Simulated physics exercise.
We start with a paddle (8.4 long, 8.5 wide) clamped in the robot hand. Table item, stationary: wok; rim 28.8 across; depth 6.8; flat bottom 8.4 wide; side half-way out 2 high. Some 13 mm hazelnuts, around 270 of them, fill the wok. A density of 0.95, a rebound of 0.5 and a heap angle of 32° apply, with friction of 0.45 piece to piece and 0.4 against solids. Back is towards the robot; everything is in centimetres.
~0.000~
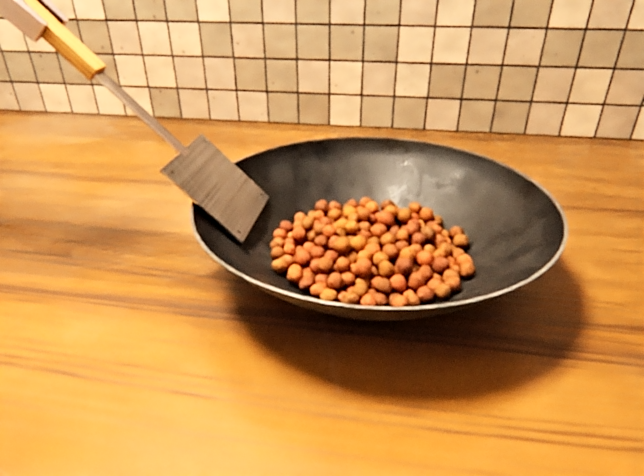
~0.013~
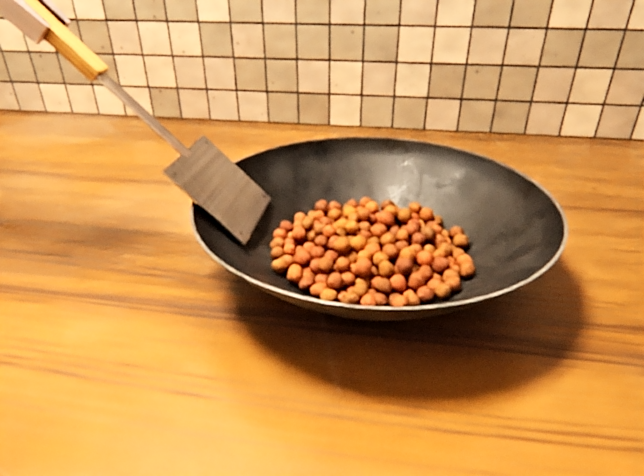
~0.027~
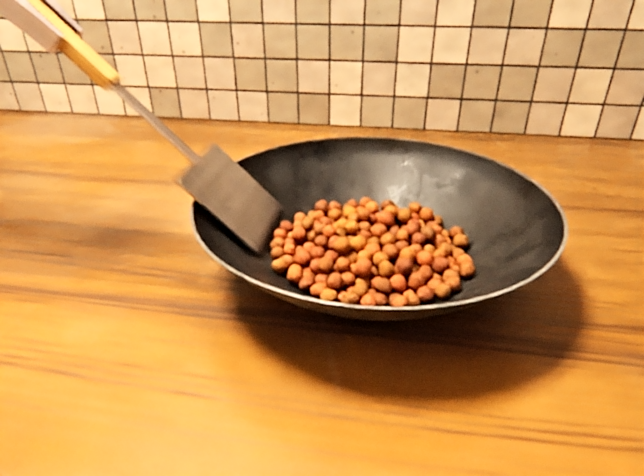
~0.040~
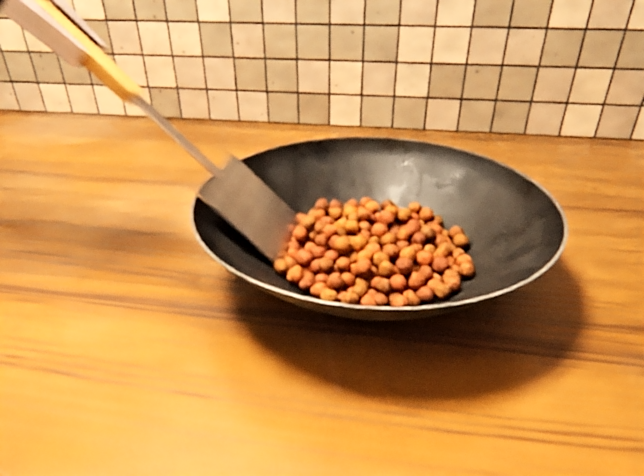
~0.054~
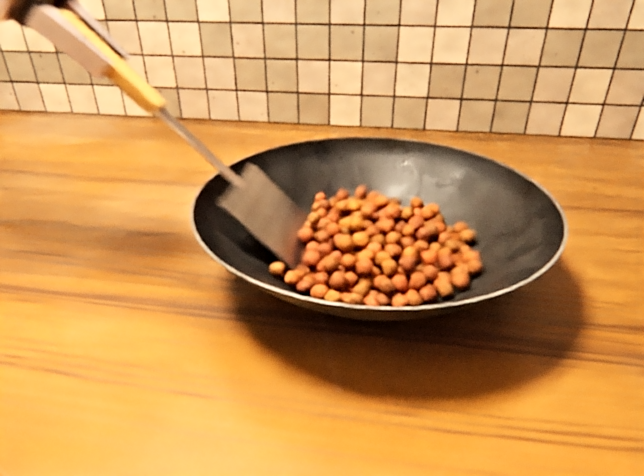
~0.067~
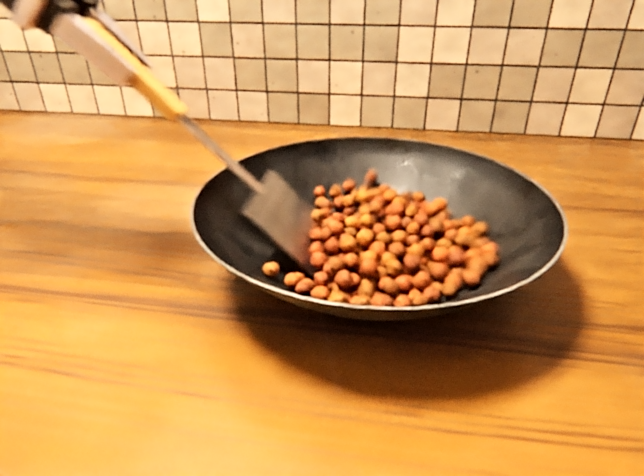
A robot hand moves a metal spatula rightward into the wok, pushing brown nuts right.
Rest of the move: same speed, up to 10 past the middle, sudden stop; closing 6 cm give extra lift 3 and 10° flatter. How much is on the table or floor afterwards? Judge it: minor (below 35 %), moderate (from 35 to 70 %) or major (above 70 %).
My judgement: Moderate.
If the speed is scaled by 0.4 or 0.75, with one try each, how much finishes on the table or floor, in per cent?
Try one about 20 %, try two about 40 %.
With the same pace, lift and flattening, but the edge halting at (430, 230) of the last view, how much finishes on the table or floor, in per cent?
Estimate: Approx. 15 %.
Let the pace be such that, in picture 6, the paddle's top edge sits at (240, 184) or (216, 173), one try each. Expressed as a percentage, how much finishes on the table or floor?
About 40 and 25 per cent.
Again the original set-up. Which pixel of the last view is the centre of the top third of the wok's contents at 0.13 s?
It is centred at roughly (462, 211).
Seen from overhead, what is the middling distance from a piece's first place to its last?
18 cm.
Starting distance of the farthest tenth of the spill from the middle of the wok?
Roughly 90 cm.
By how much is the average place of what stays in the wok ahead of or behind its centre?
It sits some 3.0 centimetres ahead of centre.
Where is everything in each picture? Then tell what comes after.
In the first frame, paddle top edge at (182, 150), sloping 45°; upper third of the load around (373, 237), from x 275 to 465, top at y 205; 273 in the wok.
In the second frame, paddle top edge at (184, 152), sloping 45°; upper third of the load around (373, 237), from x 275 to 465, top at y 205.
In the third frame, paddle top edge at (196, 160), sloping 45°; upper third of the load around (373, 237), from x 275 to 465, top at y 205.
In the fourth frame, paddle top edge at (216, 172), sloping 45°; upper third of the load around (374, 237), from x 280 to 465, top at y 205.
In the fifth frame, paddle top edge at (237, 183), sloping 45°; upper third of the load around (375, 233), from x 280 to 475, top at y 195.
In the sixth frame, paddle top edge at (259, 190), sloping 45°; upper third of the load around (388, 228), from x 270 to 490, top at y 175; 273 in the wok.
After 0.10 s, sloping 45°, highest piece 7 above the table; 273 in the wok.
After 0.13 s, sloping 43°, highest piece 9 above the table; 272 in the wok, 1 on the blade or in flight.
After 0.35 s, sloping 35°, highest piece 24 above the table; 125 in the wok, 38 on the table or floor, 110 on the blade or in flight.
After 1.40 s, sloping 35°, highest piece 4 above the table; 148 on the table or floor, 125 in the wok.
At rest, 148 on the table or floor, 125 in the wok. That is 54 % on the table or floor.
